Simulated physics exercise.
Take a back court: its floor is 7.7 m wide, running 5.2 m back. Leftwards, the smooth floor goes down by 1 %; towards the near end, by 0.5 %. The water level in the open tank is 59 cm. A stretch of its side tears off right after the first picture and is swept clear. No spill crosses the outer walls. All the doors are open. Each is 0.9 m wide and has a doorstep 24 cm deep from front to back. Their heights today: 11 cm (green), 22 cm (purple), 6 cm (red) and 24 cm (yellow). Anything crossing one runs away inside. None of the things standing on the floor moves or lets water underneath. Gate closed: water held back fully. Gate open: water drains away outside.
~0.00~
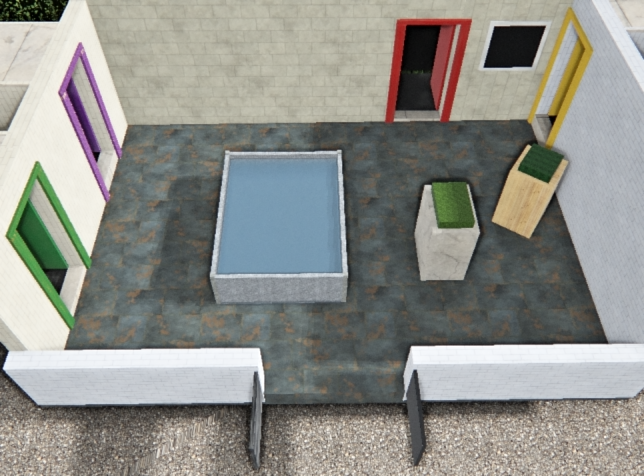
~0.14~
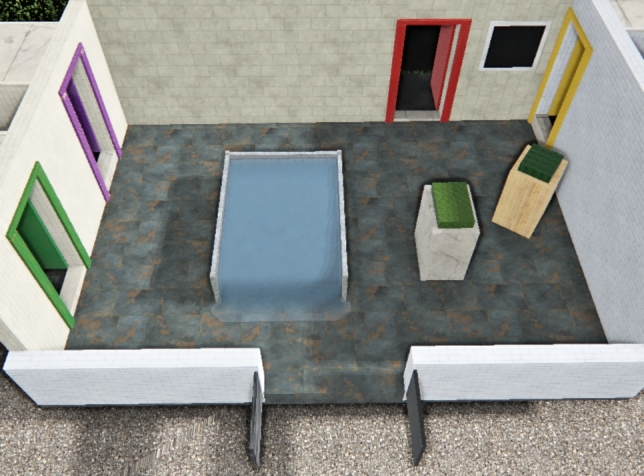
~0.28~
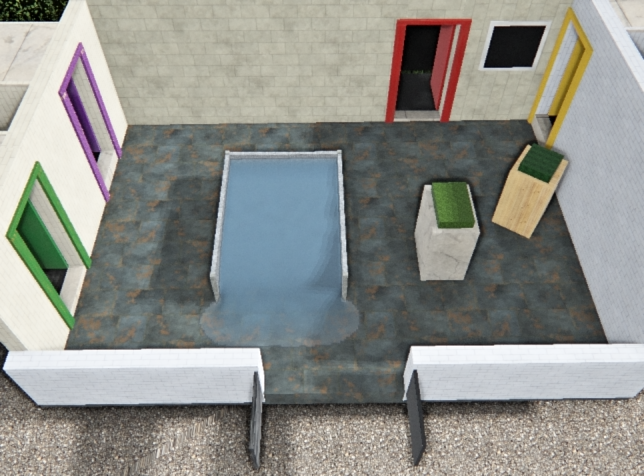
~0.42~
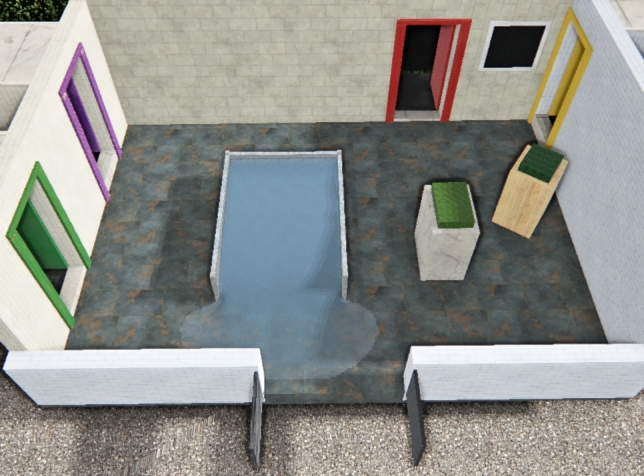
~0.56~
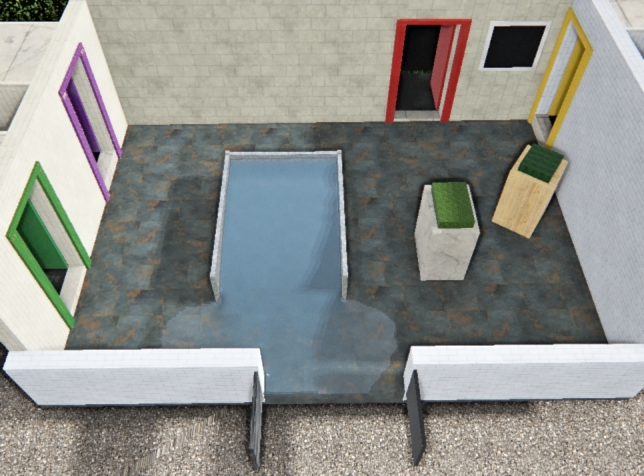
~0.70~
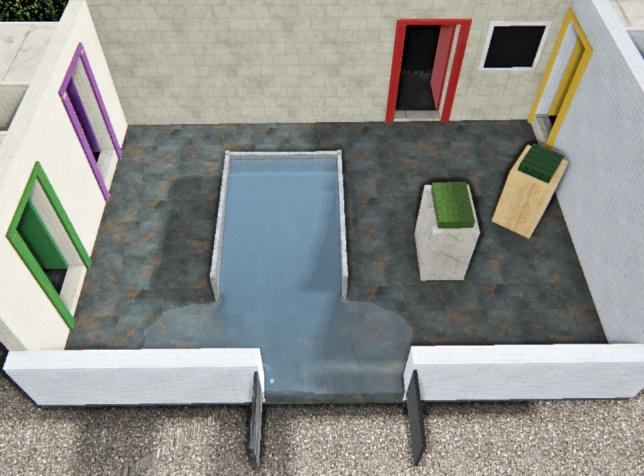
In a walled back court with colored doorways, the near side of an open water tank vanished, and water poured out, spreading in a rounded sheet across the dark floor to the open gateway.
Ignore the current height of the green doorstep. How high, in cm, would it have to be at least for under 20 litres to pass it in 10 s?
At least about 11.5 cm.
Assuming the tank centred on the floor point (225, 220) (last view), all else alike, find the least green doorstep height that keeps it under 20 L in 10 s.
In this case, 16 cm or so.
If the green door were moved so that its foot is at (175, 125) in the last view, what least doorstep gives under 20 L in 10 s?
Roughly 8.5 cm.
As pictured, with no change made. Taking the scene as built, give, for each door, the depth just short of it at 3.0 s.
Lab note, depth in cm: Green 16; purple 2; red 0; yellow 0.
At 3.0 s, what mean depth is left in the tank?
It averages near 16 cm.
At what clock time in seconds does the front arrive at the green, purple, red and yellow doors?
Arrival: Green 1.8 s, purple 3.0 s, red 7.5 s, yellow not in the 10 s.
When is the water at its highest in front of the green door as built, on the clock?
Near 2.6 seconds.
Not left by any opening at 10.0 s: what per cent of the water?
Around 44 per cent of the water.
After 1.4 s water covers 15 % of the floor, deepest (40 cm) near (241, 377); it has not reached the green door.
After 3.0 s water covers 30 % of the floor, deepest (30 cm) near (70, 380); 16 cm at the green door, 7 litres in over its 11 cm doorstep.
After 10.0 s water covers 70 % of the floor, deepest (8 cm) near (105, 209); 5 cm at the green door, 25 litres in over its 11 cm doorstep.
At the green door as built, the water arrived by 1.9 s and peaked near 17 cm at 2.6 s.
Run again over the same 10 s with other heights there, 37 litres in over 9.5 cm, 7 litres over 14.5 cm. The limit of 20 litres is kept from about 11.5 cm up.
